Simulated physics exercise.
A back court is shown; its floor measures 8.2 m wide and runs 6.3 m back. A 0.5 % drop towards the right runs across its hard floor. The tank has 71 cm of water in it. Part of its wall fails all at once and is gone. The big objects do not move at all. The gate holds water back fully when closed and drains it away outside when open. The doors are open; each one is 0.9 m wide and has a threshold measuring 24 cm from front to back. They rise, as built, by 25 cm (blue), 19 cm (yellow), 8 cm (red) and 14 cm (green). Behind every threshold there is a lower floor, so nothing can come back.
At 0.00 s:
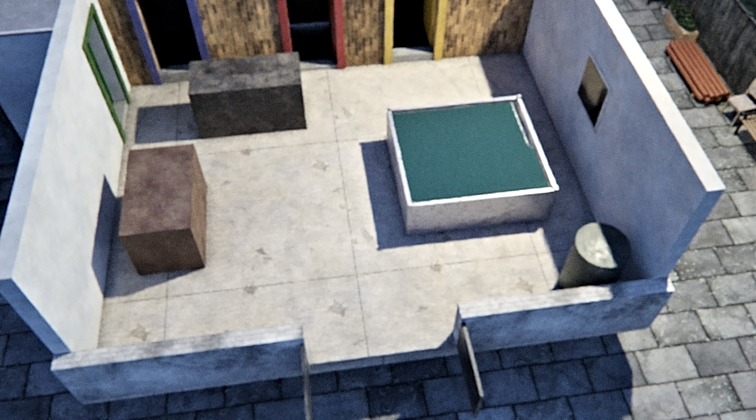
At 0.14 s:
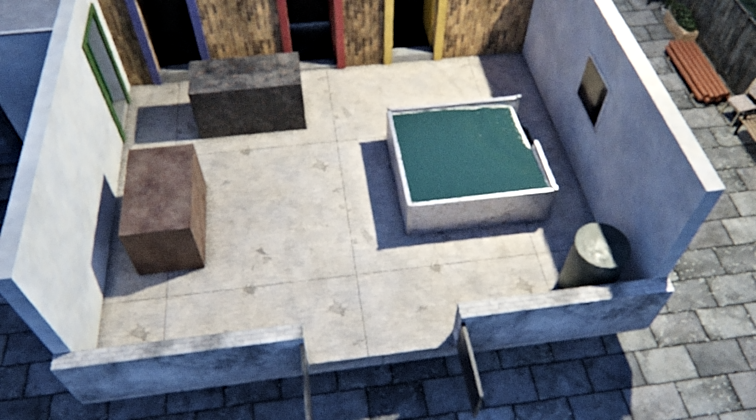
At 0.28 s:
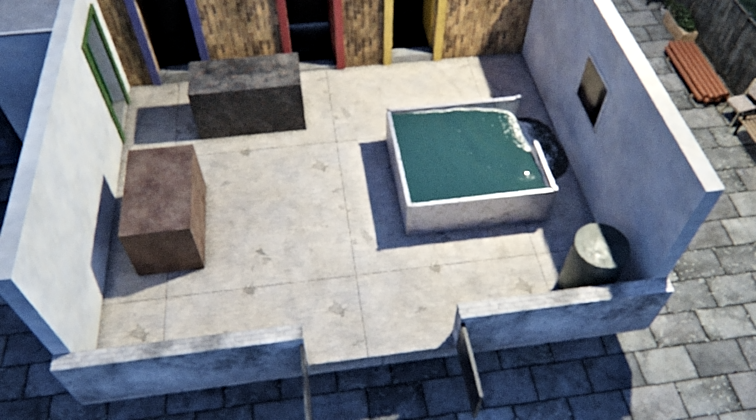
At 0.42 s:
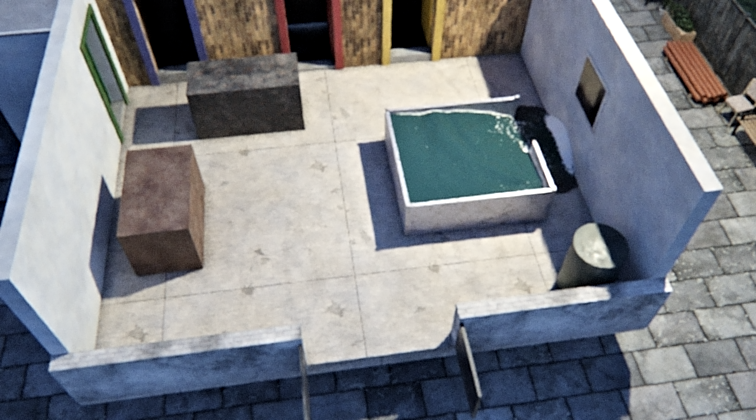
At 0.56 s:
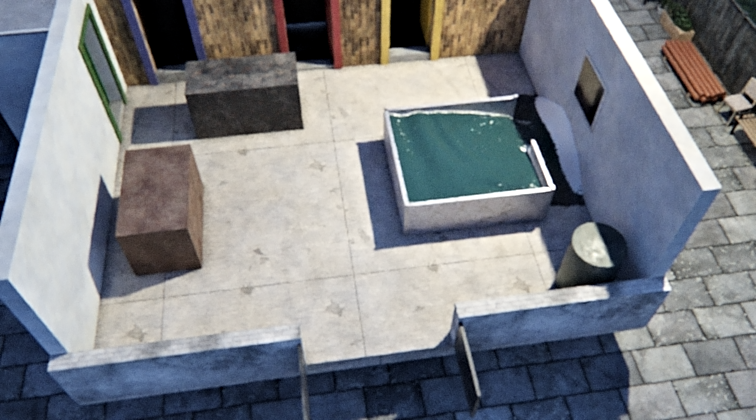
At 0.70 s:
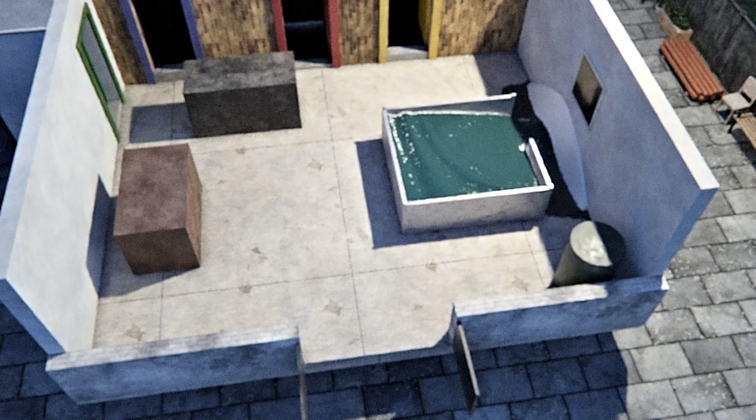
We see a walled court with two large blocks and a tank of green water, still at first; then part of the tank's right wall gives way and water pours out, spreading across the floor along the right-hand wall.
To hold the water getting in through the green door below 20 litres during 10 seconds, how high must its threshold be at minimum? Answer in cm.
8.5 cm.
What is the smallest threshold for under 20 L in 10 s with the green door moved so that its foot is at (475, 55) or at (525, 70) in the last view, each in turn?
First place around 30 cm, second around 24 cm.
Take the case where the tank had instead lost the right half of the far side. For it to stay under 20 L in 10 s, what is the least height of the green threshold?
Then the minimum is about 14.0 cm.
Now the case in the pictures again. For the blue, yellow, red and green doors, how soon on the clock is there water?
Blue 3.8 seconds, yellow 1.6 seconds, red 2.6 seconds, green 4.5 seconds.
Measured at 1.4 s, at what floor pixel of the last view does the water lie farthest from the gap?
Lab note: Front tip approx. (624, 306).
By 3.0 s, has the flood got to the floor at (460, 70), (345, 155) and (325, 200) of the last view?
In that order: Under water, dry, dry.
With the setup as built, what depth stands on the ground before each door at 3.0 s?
In cm: Blue 0, yellow 14, red 5, green 0.
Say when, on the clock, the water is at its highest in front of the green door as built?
Near 5.0 seconds.
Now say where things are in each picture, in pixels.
In the first picture, the tank at (468, 150) is whole and still, 71 cm deep; the green door at (109, 81) is dry.
In the second picture, the gap is at (520, 141), the front 0.3 m out at a hidden place; the back of the tank holds 71 cm.
In the third picture, the front is at (563, 157), 0.8 m from the gap at (520, 142); 0.9 m2 of floor is wet, 71 cm left at the back.
In the fourth picture, the gap is at (518, 142), the front 0.9 m out at (576, 183); the back of the tank holds 71 cm.
In the fifth picture, the front is at (583, 200), 1.2 m from the gap at (517, 142); 1.8 m2 of floor is wet, 70 cm left at the back.
In the sixth picture, the gap is at (515, 140), the front 1.5 m out at a hidden place; the back of the tank holds 66 cm; 7.5 m in a straight line remain to the green door at (104, 80).
After 1.4 s water covers 15 % of the floor, deepest (62 cm) near (552, 141); it has not reached the green door.
After 3.0 s water covers 35 % of the floor, deepest (40 cm) near (624, 306); it has not reached the green door.
After 10.0 s water covers 95 % of the floor, deepest (15 cm) near (128, 242); 7 cm at the green door, 1 litre in over its 14 cm threshold.
At the green door as built, the water arrived by 4.4 s and peaked near 11 cm at 5.2 s.
With a threshold of 7 cm, 36 litres would have come in within the 10 s; with 9.5 cm, 12 litres. So under 20 litres takes about 8.5 cm.
